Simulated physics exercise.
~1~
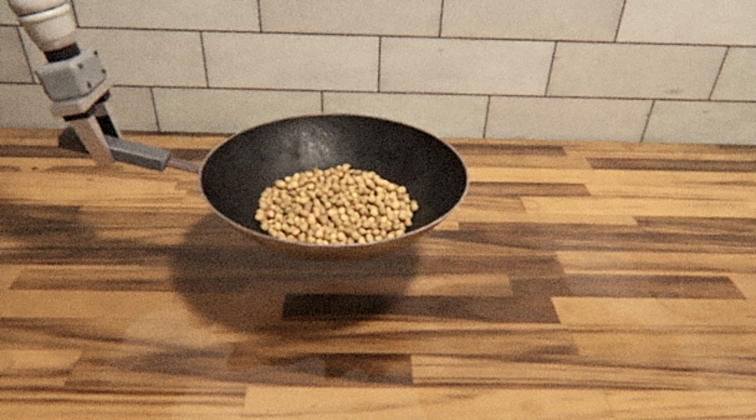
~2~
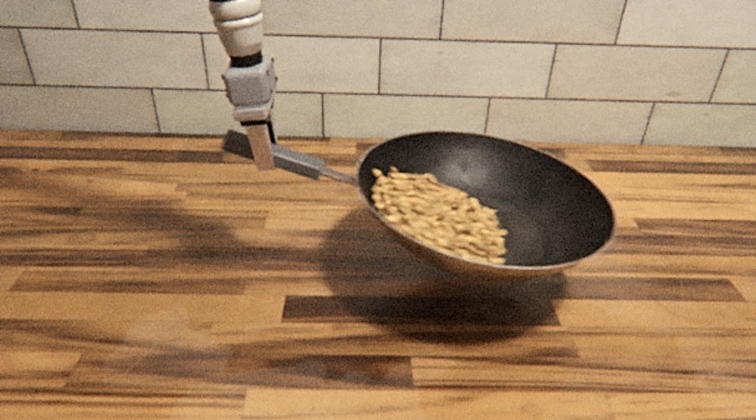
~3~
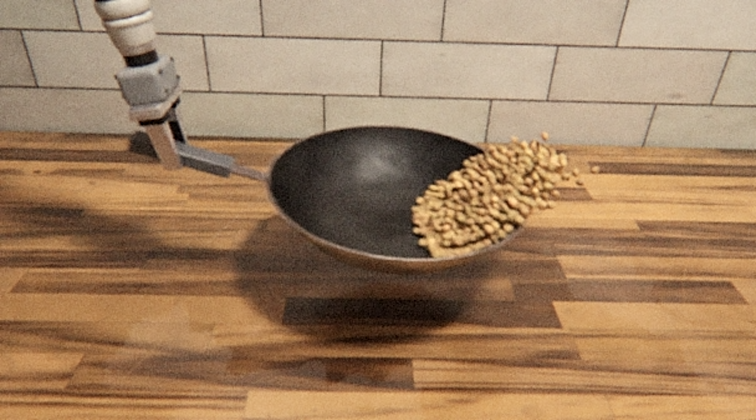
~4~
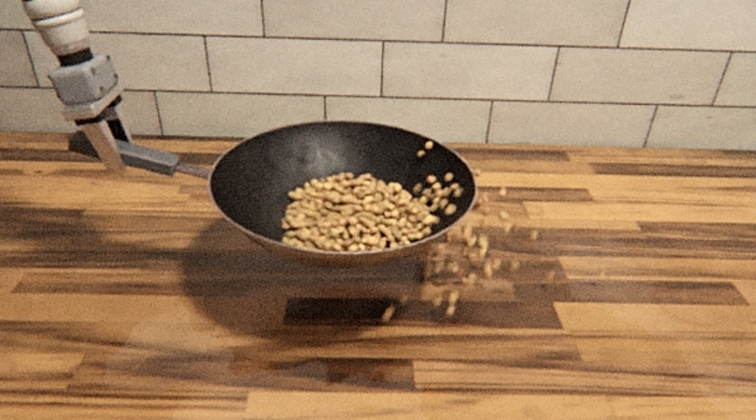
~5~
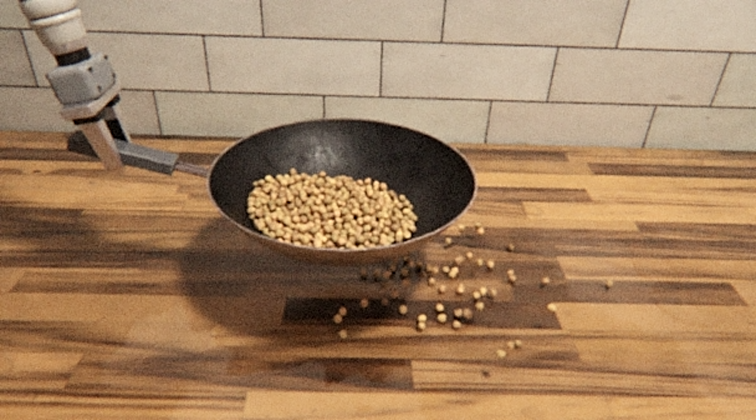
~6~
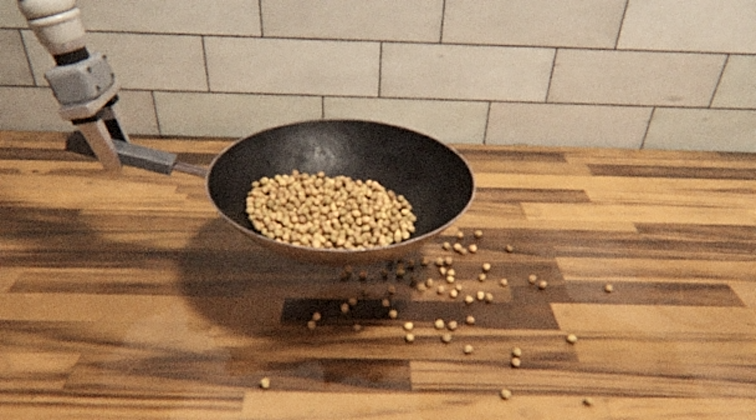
A robot arm holding a wok of chickpeas swung it right, then jerked it back left, sending the chickpeas up over the right rim; most landed back in the wok, but some spilled and scattered across the wooden counter as the wok came to rest.
